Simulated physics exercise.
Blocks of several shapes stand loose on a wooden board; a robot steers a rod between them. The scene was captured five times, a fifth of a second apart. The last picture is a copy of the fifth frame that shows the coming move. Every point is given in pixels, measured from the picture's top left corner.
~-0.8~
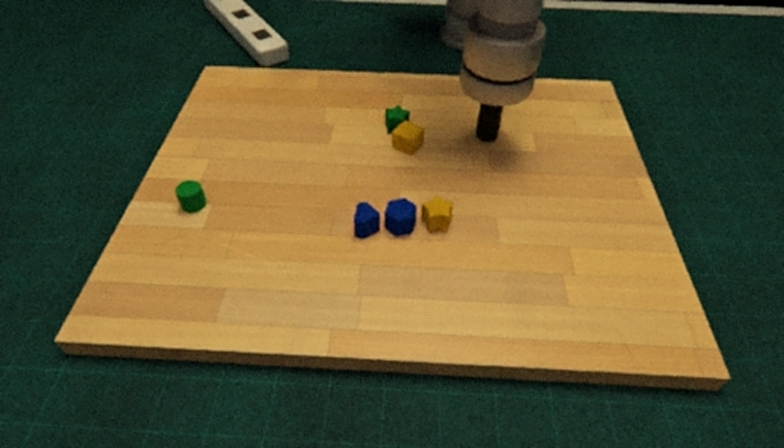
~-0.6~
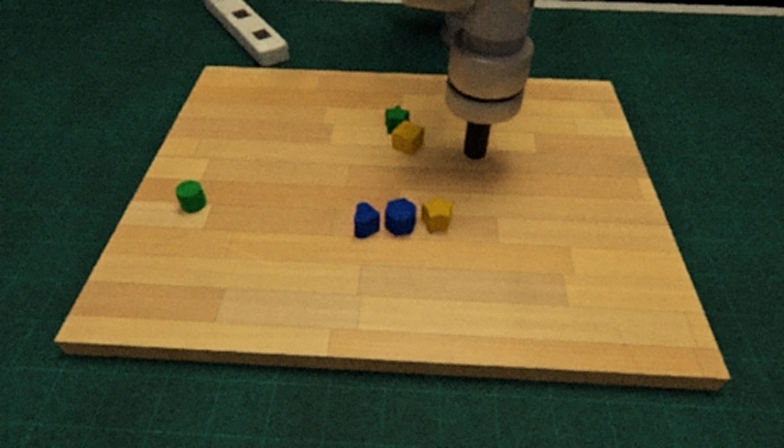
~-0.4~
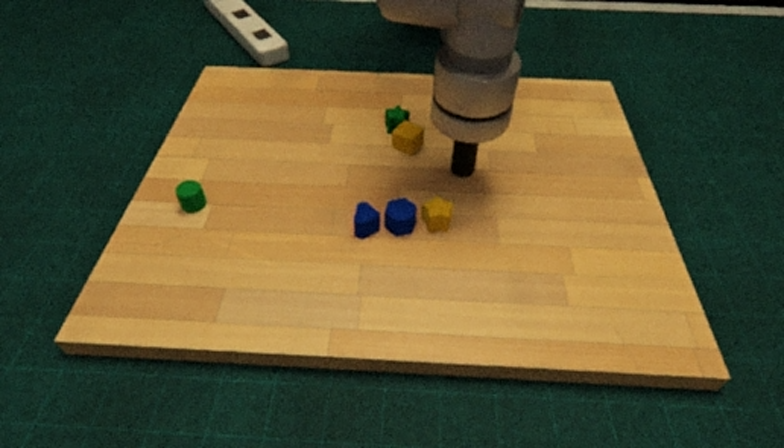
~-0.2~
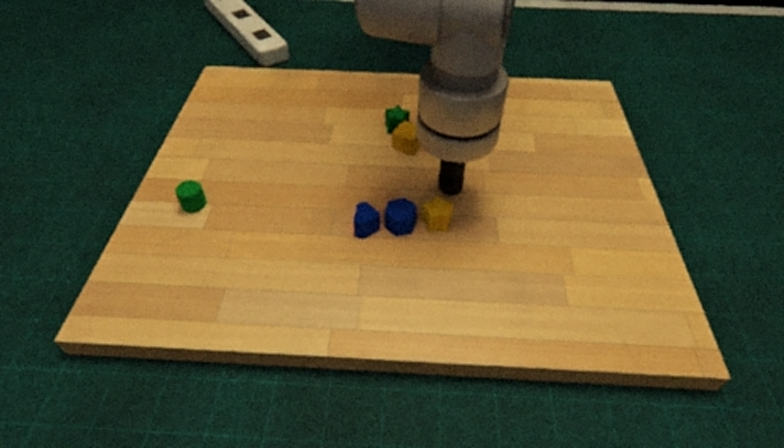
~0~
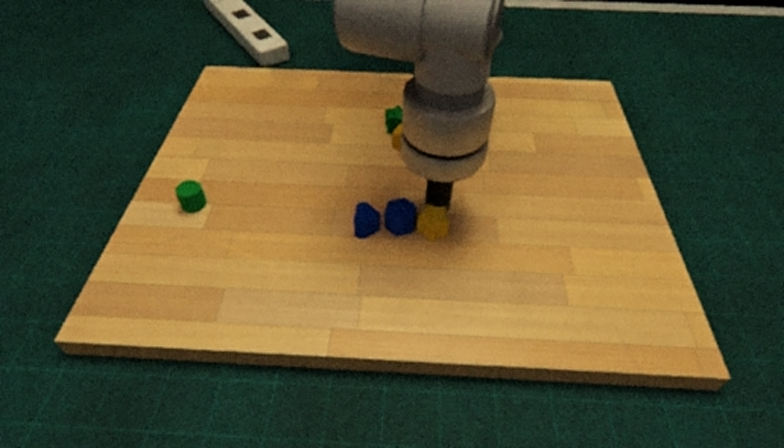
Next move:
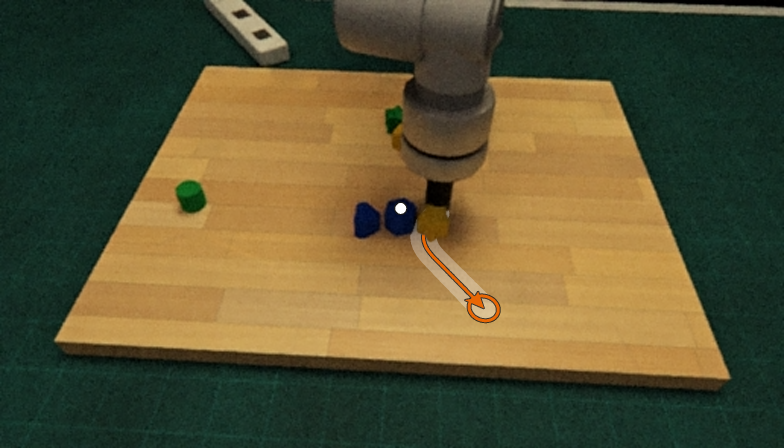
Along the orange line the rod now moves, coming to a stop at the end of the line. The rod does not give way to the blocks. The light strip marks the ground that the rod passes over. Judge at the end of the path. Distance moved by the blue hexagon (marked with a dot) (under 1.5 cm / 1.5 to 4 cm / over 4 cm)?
The answer here is less than 1.5 cm.
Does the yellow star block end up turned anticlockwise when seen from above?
No, that is not how it ends up.
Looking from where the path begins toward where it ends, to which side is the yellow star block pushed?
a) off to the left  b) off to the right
The one that fits is b, off to the right.
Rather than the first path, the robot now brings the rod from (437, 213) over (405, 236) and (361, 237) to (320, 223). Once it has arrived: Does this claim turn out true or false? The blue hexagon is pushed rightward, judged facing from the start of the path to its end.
That is true.
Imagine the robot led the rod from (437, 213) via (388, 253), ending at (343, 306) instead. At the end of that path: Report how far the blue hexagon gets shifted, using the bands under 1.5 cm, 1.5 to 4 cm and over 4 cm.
The blue hexagon moves over 4 cm.
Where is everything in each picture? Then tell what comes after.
The first frame shows rod's lower end (486, 136); blue hexagon (401, 208); yellow star block (438, 206).
The second frame shows rod (475, 153); blocks still.
The third frame shows rod (462, 170); blocks still.
The fourth frame shows rod (450, 188); blocks still.
The fifth frame shows rod (438, 205); blue hexagon (401, 208); yellow star block (434, 214).
Drawn move, from (437, 213) via (425, 243) and (451, 275), ending at (484, 308); the dot is on the blue hexagon.
The first path, step by step. One third of the way, rod (426, 237); yellow star block (423, 248).
Two thirds of the way, rod (453, 269); yellow star block (429, 270), turned 45° clockwise.
At the end, rod (486, 301); blue hexagon still; yellow star block (430, 270), turned 50° clockwise.
